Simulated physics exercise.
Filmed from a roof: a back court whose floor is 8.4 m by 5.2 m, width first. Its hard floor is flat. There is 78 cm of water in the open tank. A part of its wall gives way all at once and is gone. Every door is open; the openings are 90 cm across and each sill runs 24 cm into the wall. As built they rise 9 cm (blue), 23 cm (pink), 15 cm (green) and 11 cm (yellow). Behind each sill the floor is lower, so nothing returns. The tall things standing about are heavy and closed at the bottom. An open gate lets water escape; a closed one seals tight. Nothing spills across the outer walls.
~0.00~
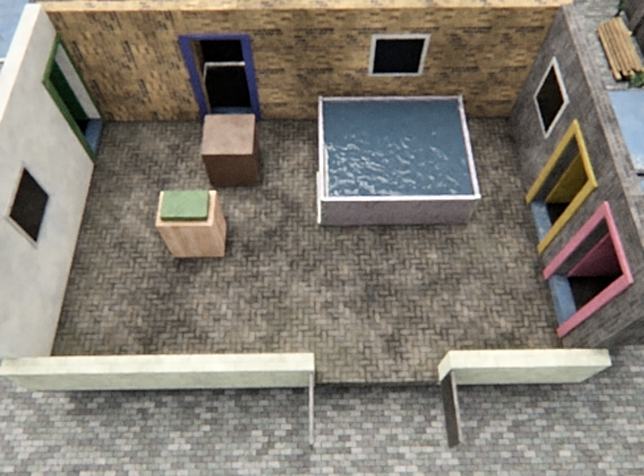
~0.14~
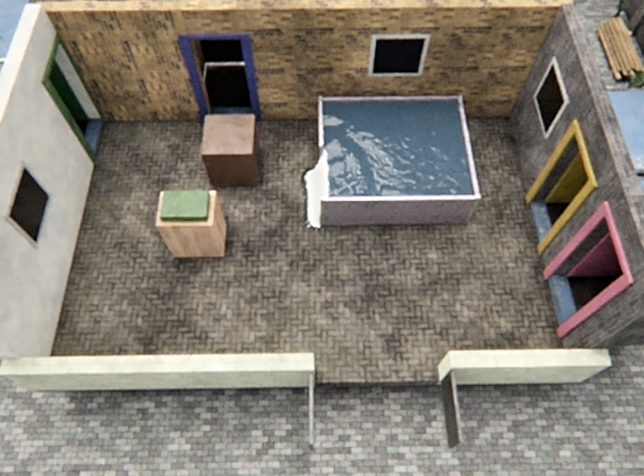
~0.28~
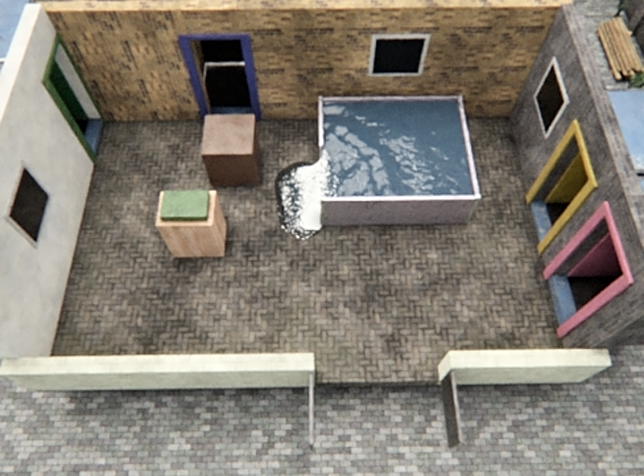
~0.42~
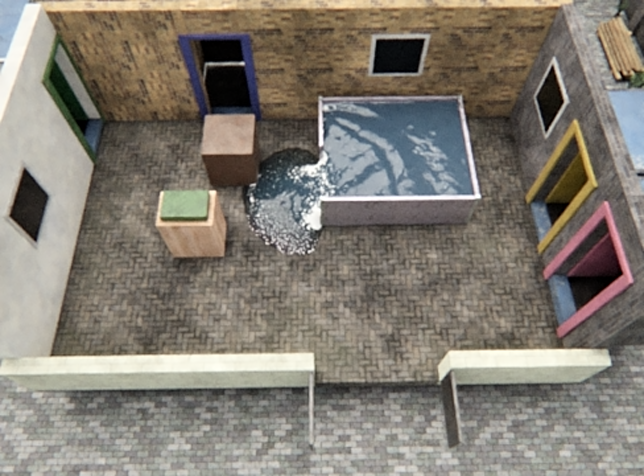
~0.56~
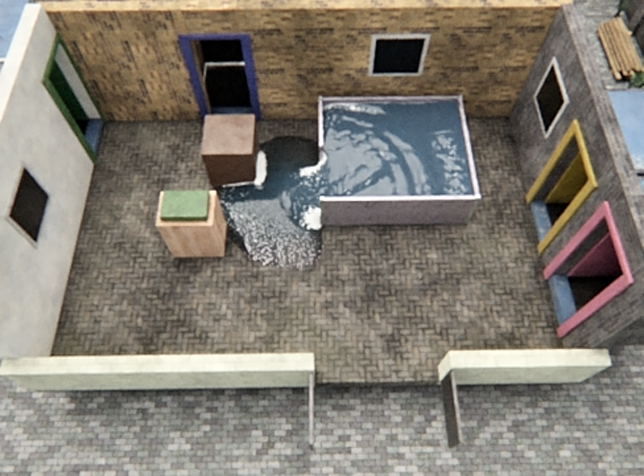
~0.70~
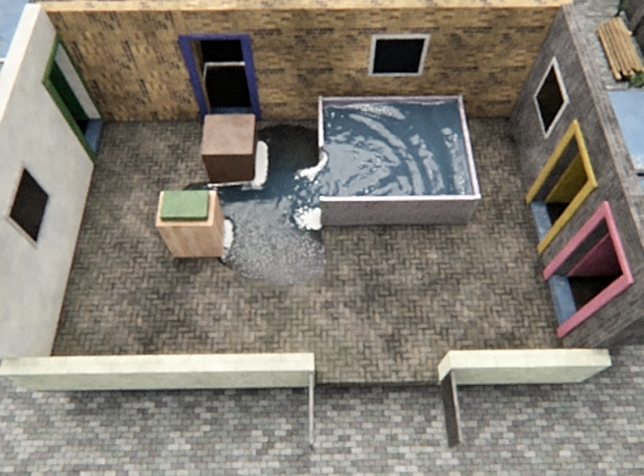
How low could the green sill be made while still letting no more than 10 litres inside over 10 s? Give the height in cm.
Close to 25 cm is just enough.
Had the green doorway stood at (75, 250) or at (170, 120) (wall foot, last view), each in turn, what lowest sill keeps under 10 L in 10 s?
About 22 and 11.5 cm.
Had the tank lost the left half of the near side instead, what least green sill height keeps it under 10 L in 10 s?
Then roughly 11.0 cm.
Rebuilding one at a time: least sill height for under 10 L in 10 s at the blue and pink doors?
About 15 cm at blue and 9.5 cm at pink.
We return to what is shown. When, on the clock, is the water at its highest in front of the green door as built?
At about 3.4 s.
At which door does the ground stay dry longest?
It is the pink one.
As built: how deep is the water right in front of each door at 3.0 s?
In cm: Blue 10, pink 0, green 19, yellow 0.
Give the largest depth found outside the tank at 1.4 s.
Roughly 47 cm.
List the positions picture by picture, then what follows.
In the first picture, still water, 78 cm deep, in the open tank at (394, 148); the green door at (80, 106) is dry.
In the second picture, the gap is at (323, 188), the front 0.3 m out at (305, 184); the back of the open tank holds 78 cm.
In the third picture, the gap is at (323, 190), the front 0.8 m out at (280, 192); the back of the open tank holds 78 cm.
In the fourth picture, water pours out at (323, 191) and has run 1.4 m, to (248, 204); about 10 cm deep outside, 78 cm at the back.
In the fifth picture, the front is at a hidden place, 2.0 m from the gap at (323, 191); 3.8 m2 of floor is wet, 78 cm left at the back.
In the sixth picture, the front is at a hidden place, 2.7 m from the gap at (323, 191); 4.9 m2 of floor is wet, 76 cm left at the back; 2.3 m in a straight line remain to the green door at (80, 106).
After 1.4 s water covers 30 % of the floor, deepest (47 cm) near (315, 205); it has not reached the green door.
After 3.0 s water covers 55 % of the floor, deepest (36 cm) near (112, 126); 19 cm at the green door, 2 litres in over its 15 cm sill.
After 10.0 s water covers 95 % of the floor, deepest (18 cm) near (104, 126); 17 cm at the green door, 76 litres in over its 15 cm sill.
At the green door as built, the water arrived by 1.9 s and peaked near 25 cm at 3.4 s.
With a sill of 23 cm, 13 litres would have come in within the 10 s; with 27 cm, 6 litres. So under 10 litres takes about 25 cm.
